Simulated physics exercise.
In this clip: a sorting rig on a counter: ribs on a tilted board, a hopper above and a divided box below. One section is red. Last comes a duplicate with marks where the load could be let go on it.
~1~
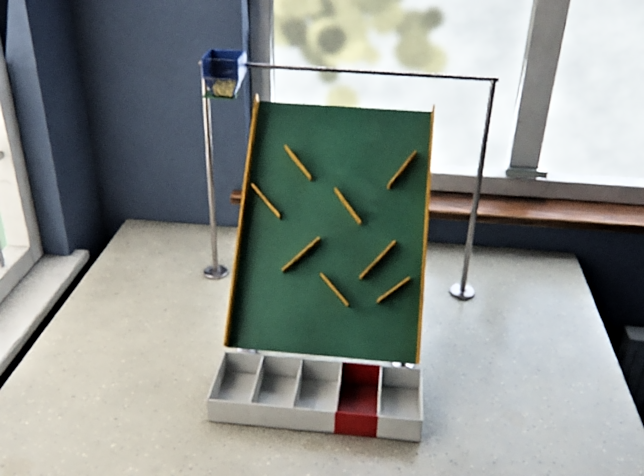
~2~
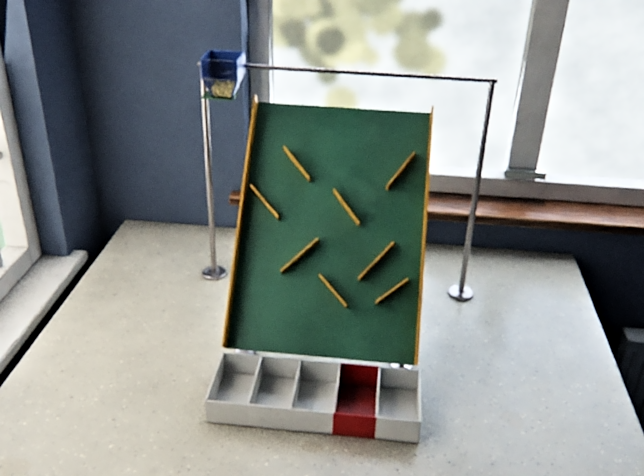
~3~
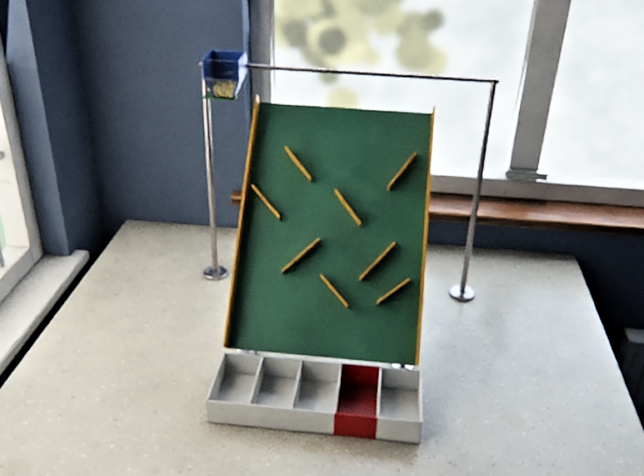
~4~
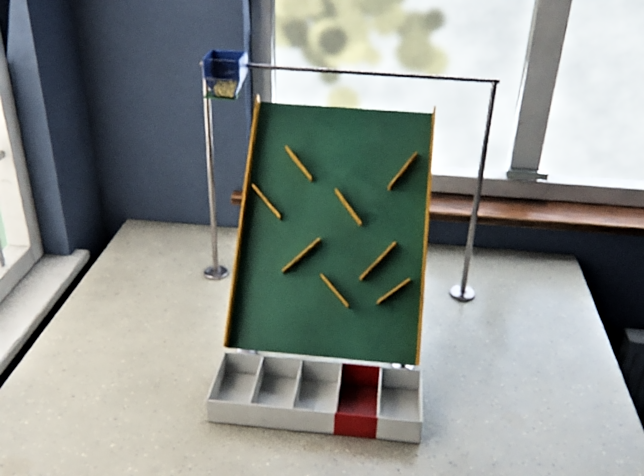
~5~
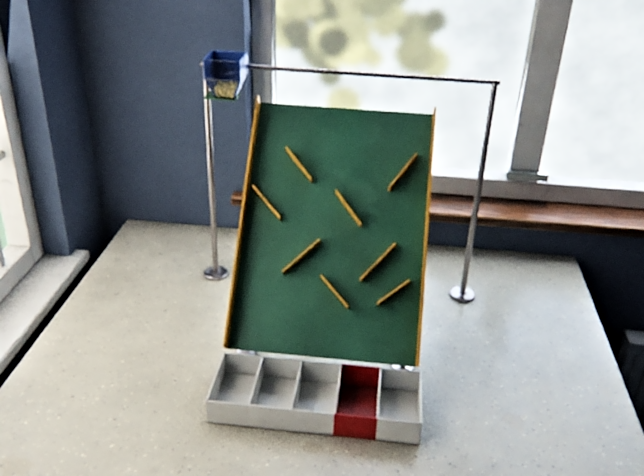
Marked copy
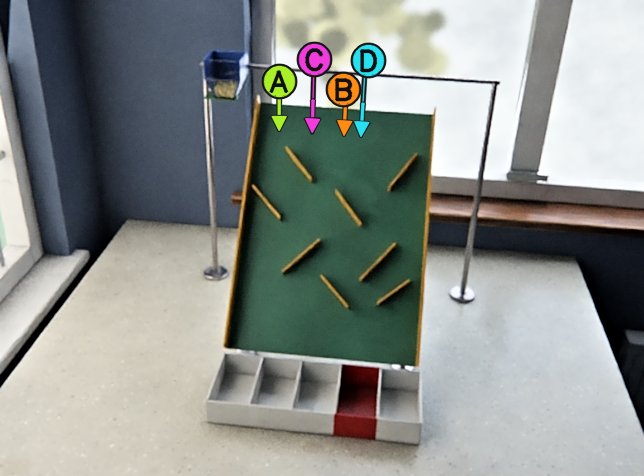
A green tilted board with ribs stands still above a divided box with one red section.
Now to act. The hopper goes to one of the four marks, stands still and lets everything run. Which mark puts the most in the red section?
D works best here.
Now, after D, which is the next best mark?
B it is.
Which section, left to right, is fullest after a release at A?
It is the first one.
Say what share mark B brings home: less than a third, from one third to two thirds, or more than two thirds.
Mark B gives from one third to two thirds.
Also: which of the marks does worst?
A.
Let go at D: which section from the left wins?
The fourth.
On the marked copy, mark A meets the board at (279, 125); mark B meets the board at (344, 130); mark C meets the board at (312, 127); mark D meets the board at (361, 131).
With A, a small part in the red section, most in other sections, a stray few held on the board.
With B, about half in the red section, about half in other sections.
With C, about a quarter in the red section, most in other sections, a stray few outside the box.
With D, most in the red section, about a quarter in other sections, a stray few outside the box.
